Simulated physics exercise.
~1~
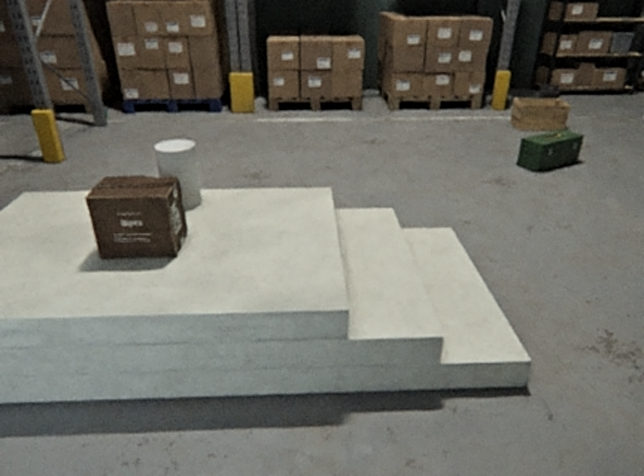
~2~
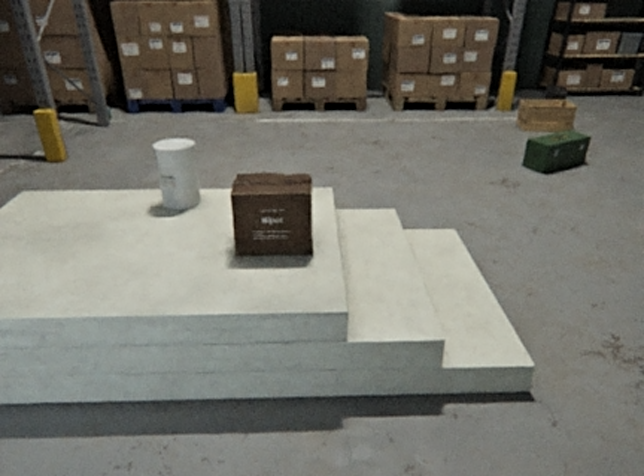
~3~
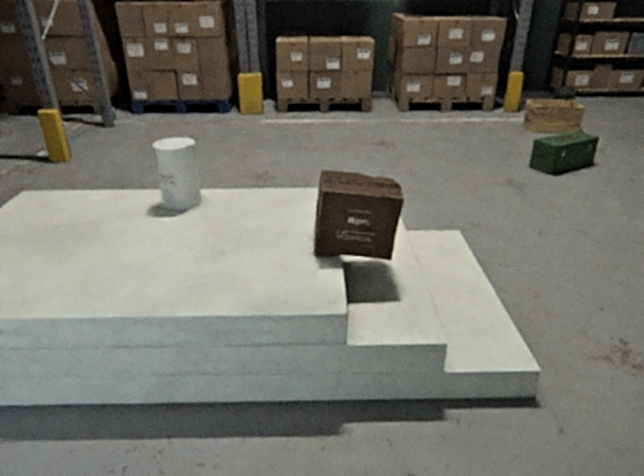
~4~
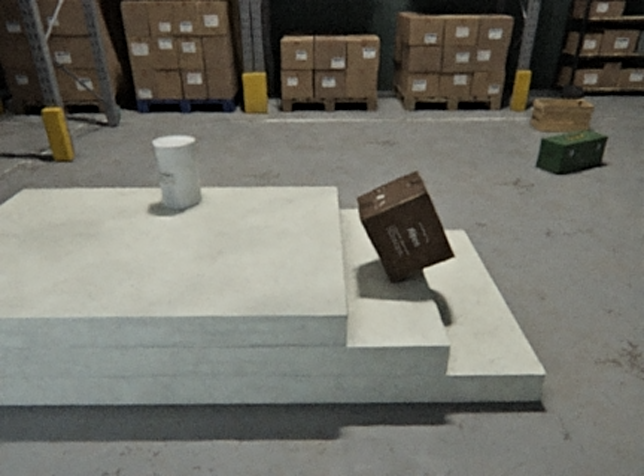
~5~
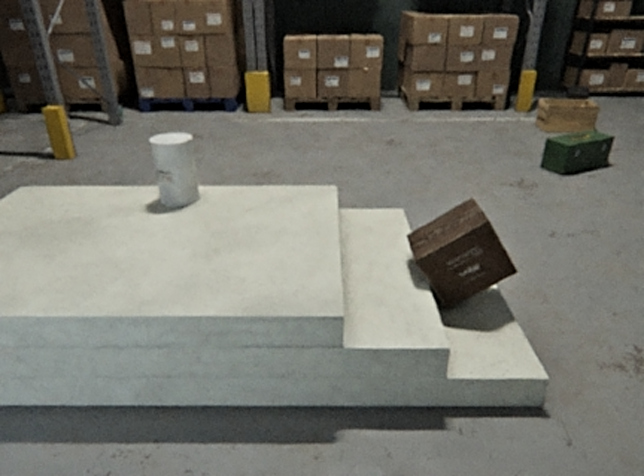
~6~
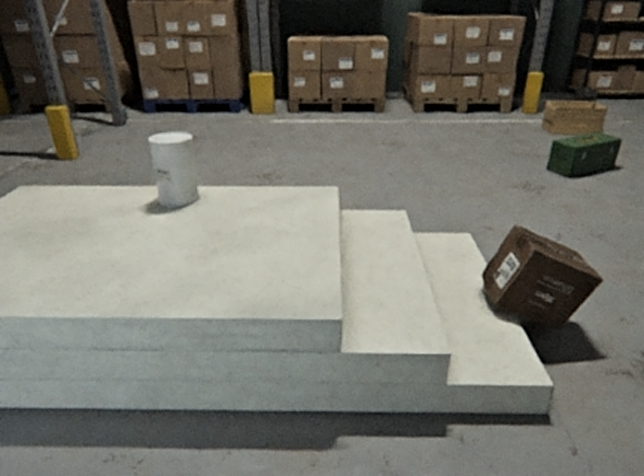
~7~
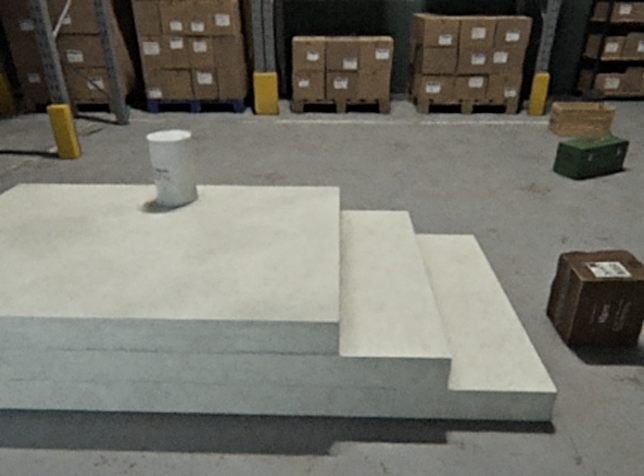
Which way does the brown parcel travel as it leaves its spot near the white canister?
It travels to the right, going across the platform and down over the steps.
Warehouse floor with a brown parcel sliding right along a pale platform, tumbling down its steps and ending on the ground beyond.
